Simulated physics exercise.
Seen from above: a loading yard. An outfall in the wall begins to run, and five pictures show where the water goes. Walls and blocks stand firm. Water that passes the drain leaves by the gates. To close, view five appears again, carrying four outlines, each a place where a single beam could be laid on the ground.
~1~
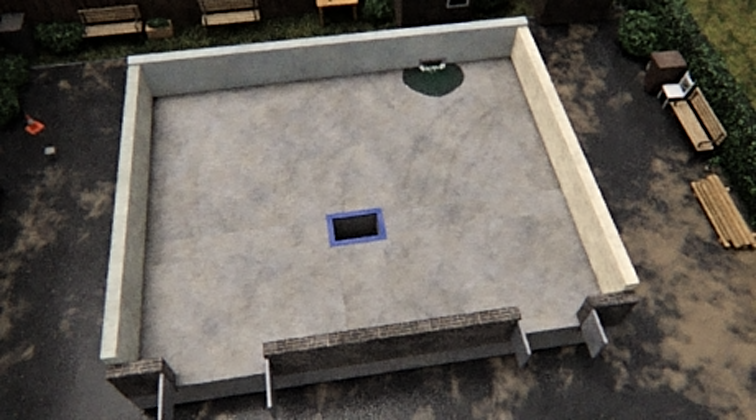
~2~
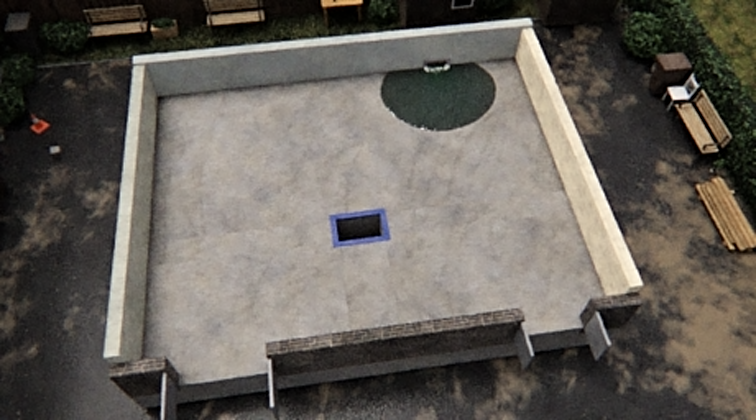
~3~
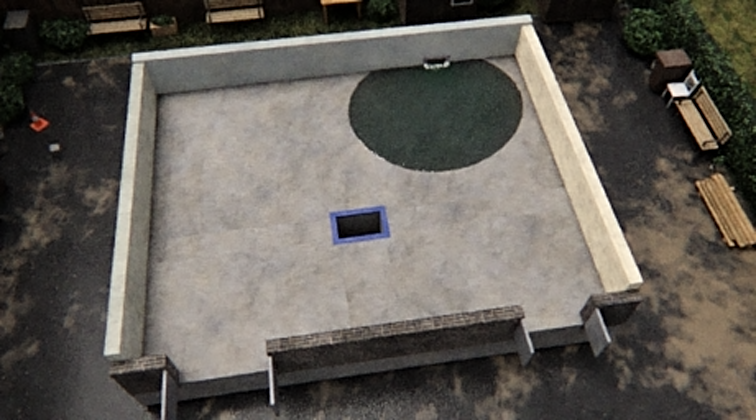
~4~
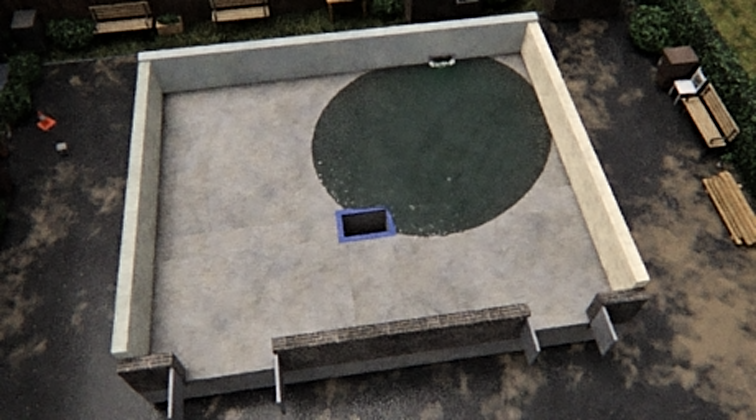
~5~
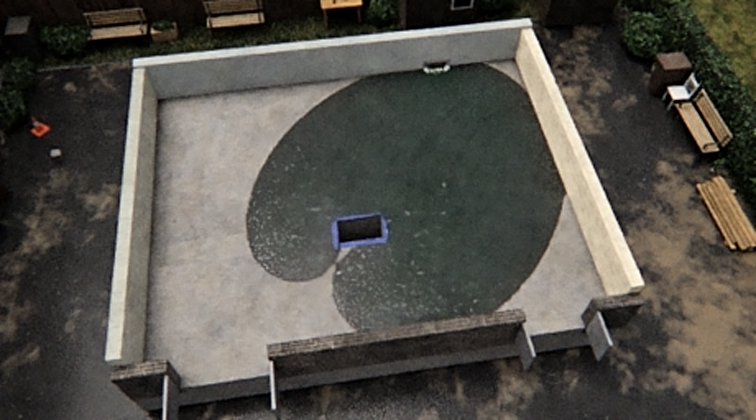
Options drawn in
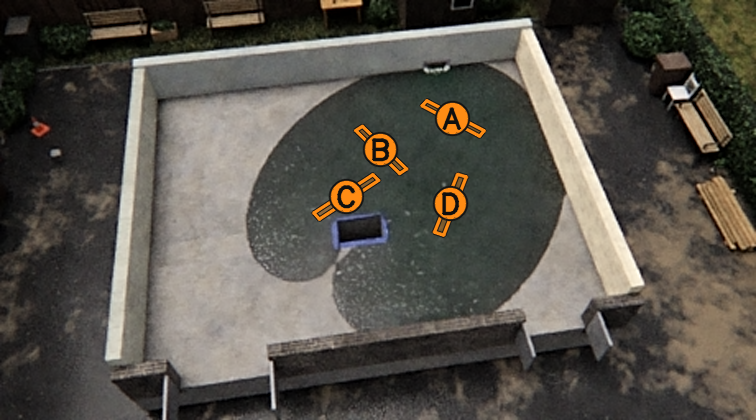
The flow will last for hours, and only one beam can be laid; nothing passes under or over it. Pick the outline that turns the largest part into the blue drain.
Choose D.
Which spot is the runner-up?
C it is.
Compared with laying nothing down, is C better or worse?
It is worse.
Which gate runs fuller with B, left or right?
The left one.
In orange, A from (424, 103) to (481, 133); B from (359, 128) to (403, 171); C from (316, 216) to (375, 177); D from (439, 233) to (461, 175).
With A, about 12 % of the stream goes into the blue drain, about 87 % out by the gates.
With B, about 9 % of the stream goes into the blue drain, about 90 % out by the gates.
With C, about 18 % of the stream goes into the blue drain, about 81 % out by the gates.
With D, about 25 % of the stream goes into the blue drain, about 74 % out by the gates.
